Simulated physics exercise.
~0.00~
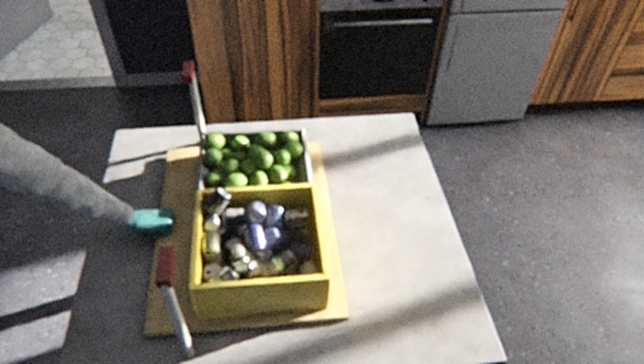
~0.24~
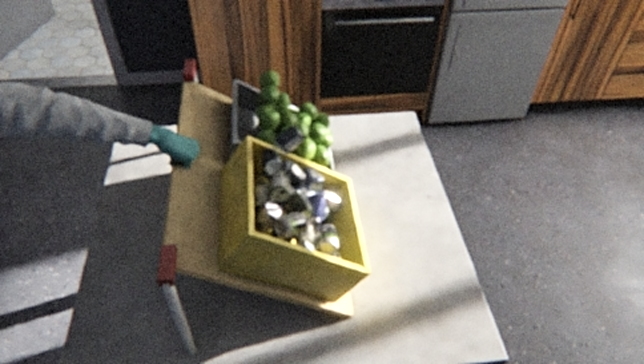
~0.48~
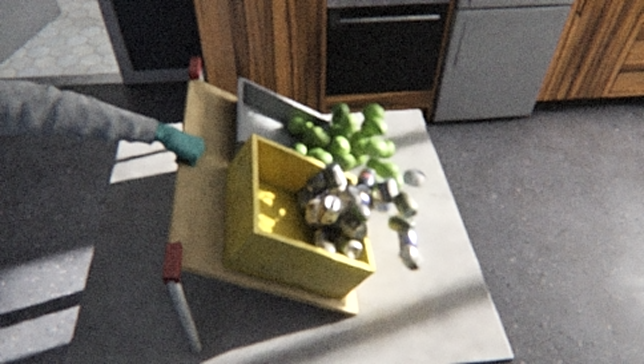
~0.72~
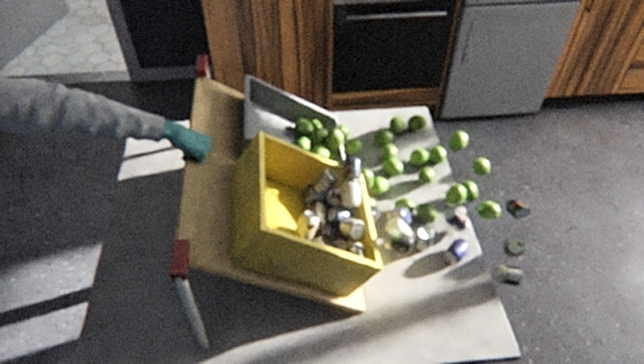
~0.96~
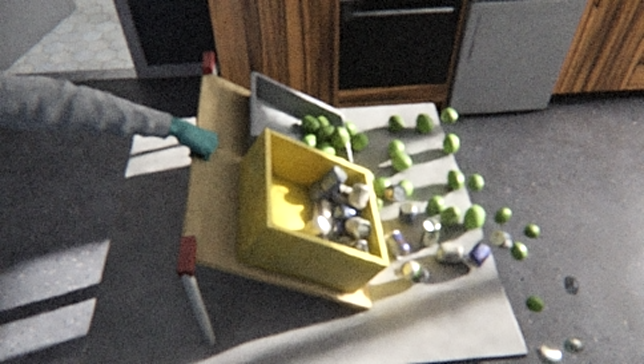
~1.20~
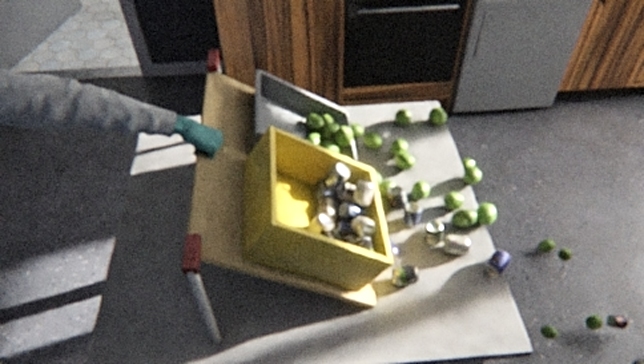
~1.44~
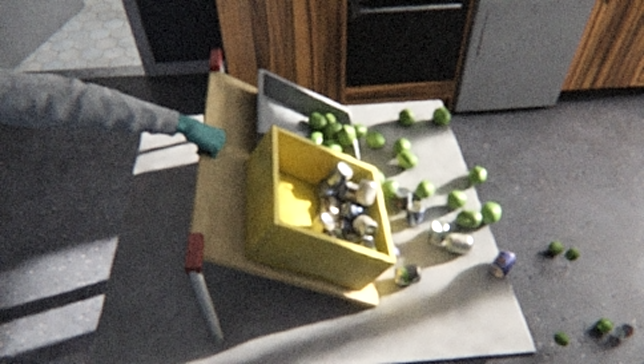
A grey-sleeved arm with a teal hand reaches from the left toward a wooden board on a pale table, seen from above in a kitchen with wooden cabinets. On the board sit a grey box of green, lime-like pieces at the back and a yellow box of small cans in front. The board's left side swings up and stops at a steep tilt against red-topped stops. Green pieces and cans spill rightward, scatter over the table and drop onto the dark floor. Finally, the board stays tilted, with some goods still in both boxes.
